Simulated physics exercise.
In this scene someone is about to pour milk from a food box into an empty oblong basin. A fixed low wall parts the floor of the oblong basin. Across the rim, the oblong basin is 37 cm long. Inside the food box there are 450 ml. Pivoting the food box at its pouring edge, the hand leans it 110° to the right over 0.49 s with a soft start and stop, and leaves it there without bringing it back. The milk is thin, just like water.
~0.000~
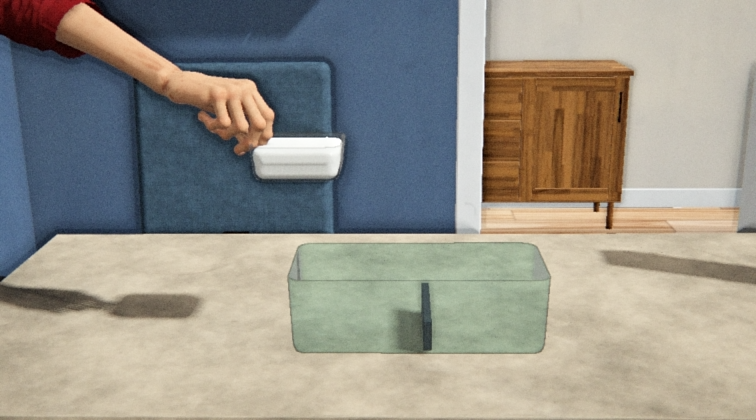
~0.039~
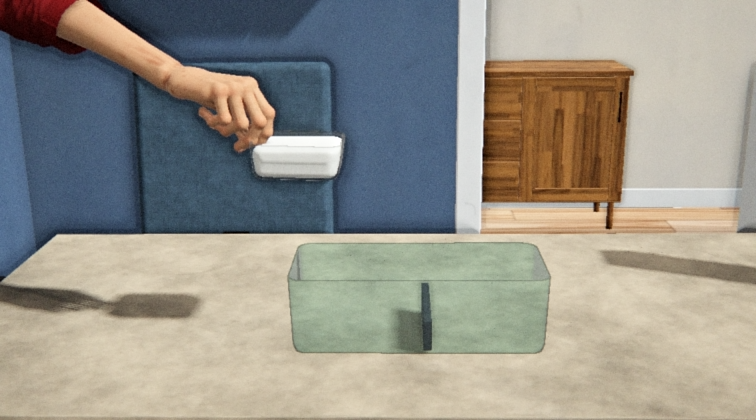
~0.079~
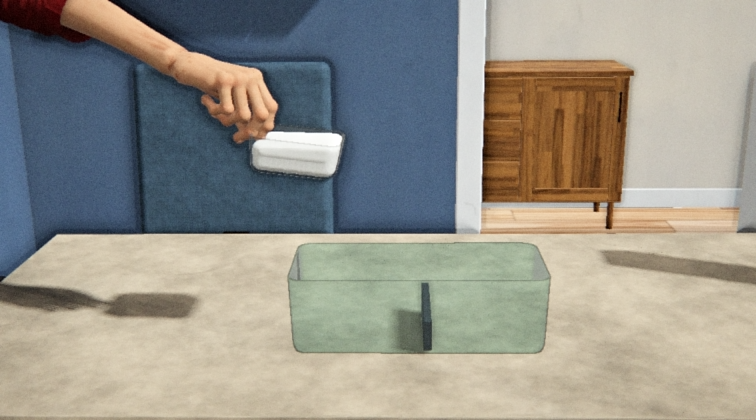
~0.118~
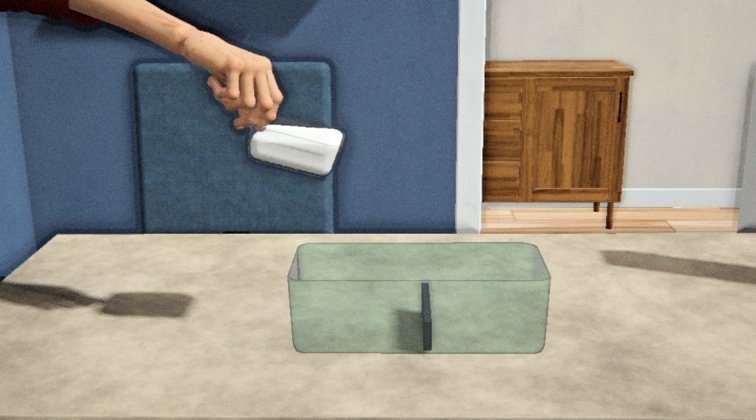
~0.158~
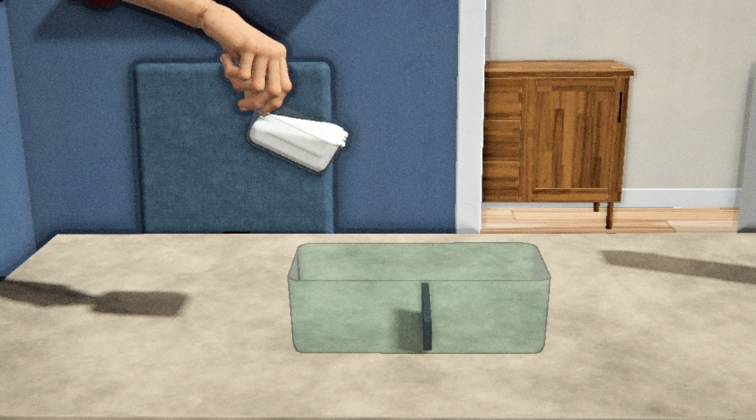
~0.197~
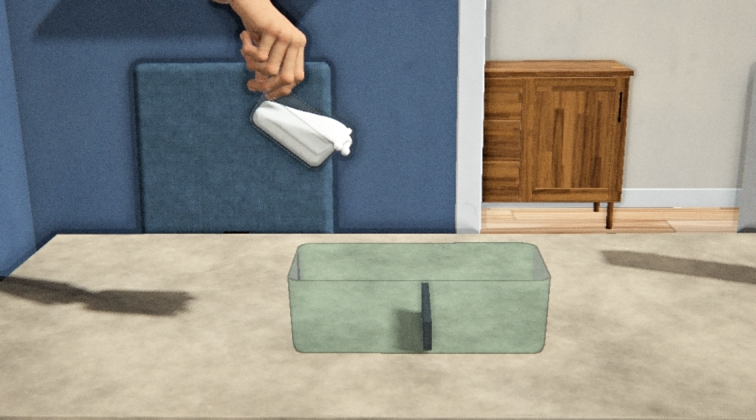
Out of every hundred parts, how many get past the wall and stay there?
About 57 out of 100.
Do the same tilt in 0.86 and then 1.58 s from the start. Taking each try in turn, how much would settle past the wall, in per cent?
Respectively 55 and 20 %.
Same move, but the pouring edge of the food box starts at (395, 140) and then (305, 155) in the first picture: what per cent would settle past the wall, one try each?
Respectively about 75 and 5 percent.
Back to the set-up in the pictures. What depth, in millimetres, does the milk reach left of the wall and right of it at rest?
Around 6 mm deep on the left, around 10 mm deep on the right.
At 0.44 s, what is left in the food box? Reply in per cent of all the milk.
Some 10 % of it is still there.
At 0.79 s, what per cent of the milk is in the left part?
The left part holds some 30 per cent.
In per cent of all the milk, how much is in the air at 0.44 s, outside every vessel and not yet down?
Around 80 percent.
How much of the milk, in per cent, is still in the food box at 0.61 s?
0 %.
After 0.44 s the tilt is 107° and 11 per cent is still to pour, 10 is left of the wall and 0 right of it.
After 0.61 s the tilt is 110° and 0 per cent is still to pour, 19 is left of the wall and 72 right of it.
After 0.79 s the tilt is 110° and 0 per cent is still to pour, 30 is left of the wall and 56 right of it.
After 0.99 s the tilt is 110° and 0 per cent is still to pour, 36 is left of the wall and 57 right of it.
In the end 36 per cent lies left of the wall, 57 right of it and 6 outside.
